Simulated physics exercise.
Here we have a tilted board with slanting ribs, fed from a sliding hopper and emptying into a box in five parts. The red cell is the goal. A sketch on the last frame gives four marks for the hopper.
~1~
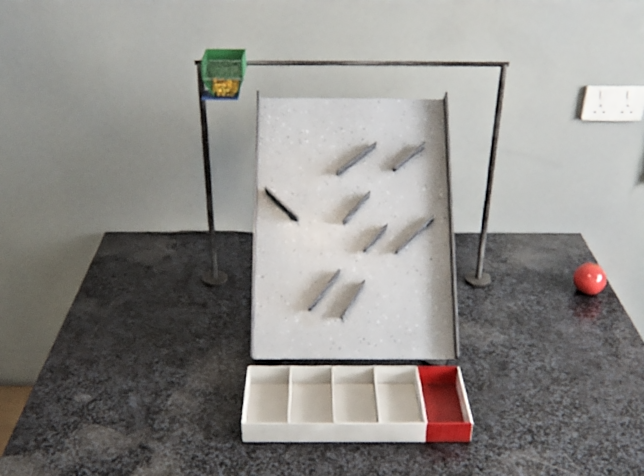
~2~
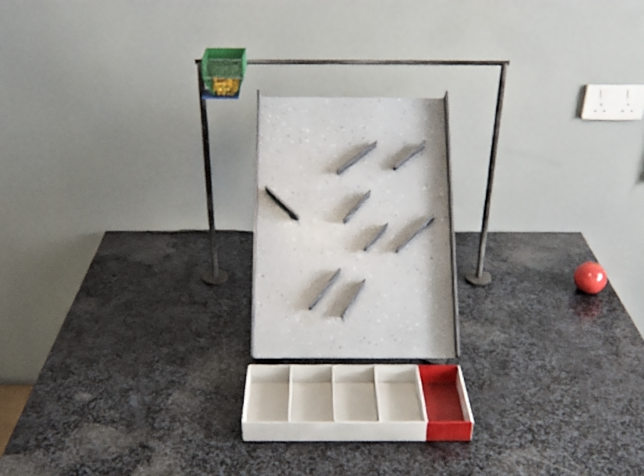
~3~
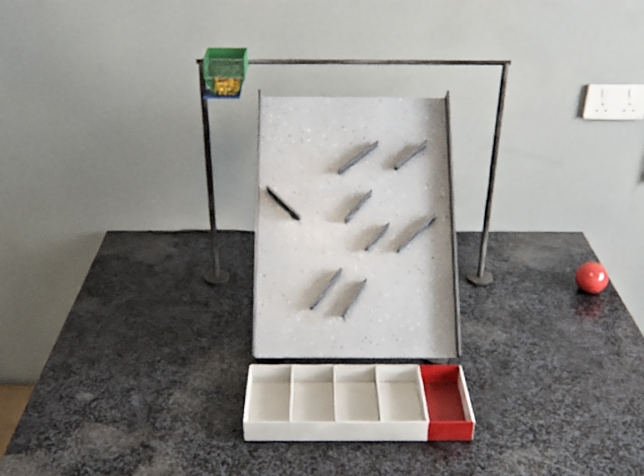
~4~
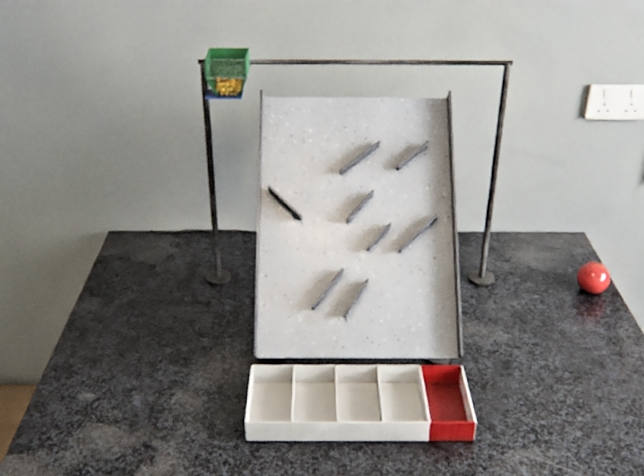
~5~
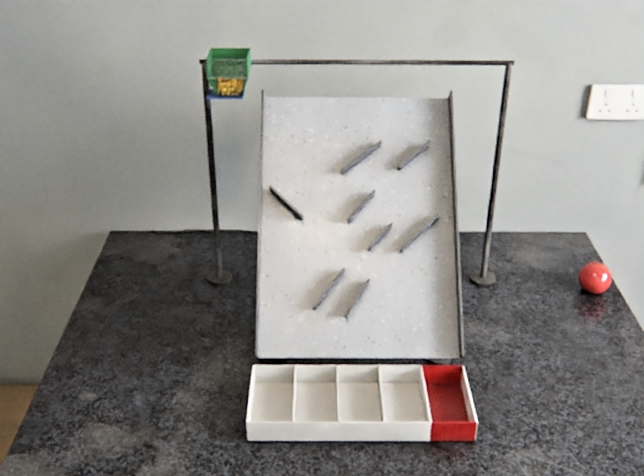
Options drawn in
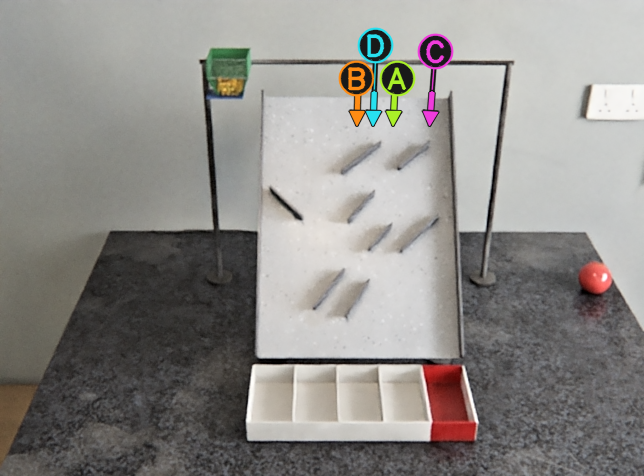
Tilted grey board with slanting ribs standing still above a five-part white and red box, a green hopper sitting upper left.
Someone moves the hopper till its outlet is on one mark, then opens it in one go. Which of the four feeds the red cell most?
Go for C.
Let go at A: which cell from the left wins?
The second.
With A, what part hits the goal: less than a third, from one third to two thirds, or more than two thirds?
It is less than a third.
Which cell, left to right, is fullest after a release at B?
The first.
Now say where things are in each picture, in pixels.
Hopper at (224, 87), puffed corn balls, door shut, in the first frame.
Ribs (338, 170) to (377, 141), (395, 166) to (426, 141), (265, 185) to (298, 216), in the second frame.
Ribs (346, 219) to (372, 190), (366, 247) to (389, 222), (399, 249) to (436, 214), in the third frame.
Ribs (312, 307) to (343, 268), (345, 315) to (368, 279), in the fourth frame.
Red cell at (453, 430), number 5 of 5 from the left, in the fifth frame.
On the marked copy, mark A meets the board at (393, 120); mark B meets the board at (357, 120); mark C meets the board at (429, 120); mark D meets the board at (373, 120).
With A, none in the red cell, nearly all in other cells, a small part outside the box.
With B, none in the red cell, nearly all in other cells, a small part outside the box.
With C, about a third in the red cell, about half in other cells, about a quarter outside the box.
With D, none in the red cell, nearly all in other cells, a small part outside the box.
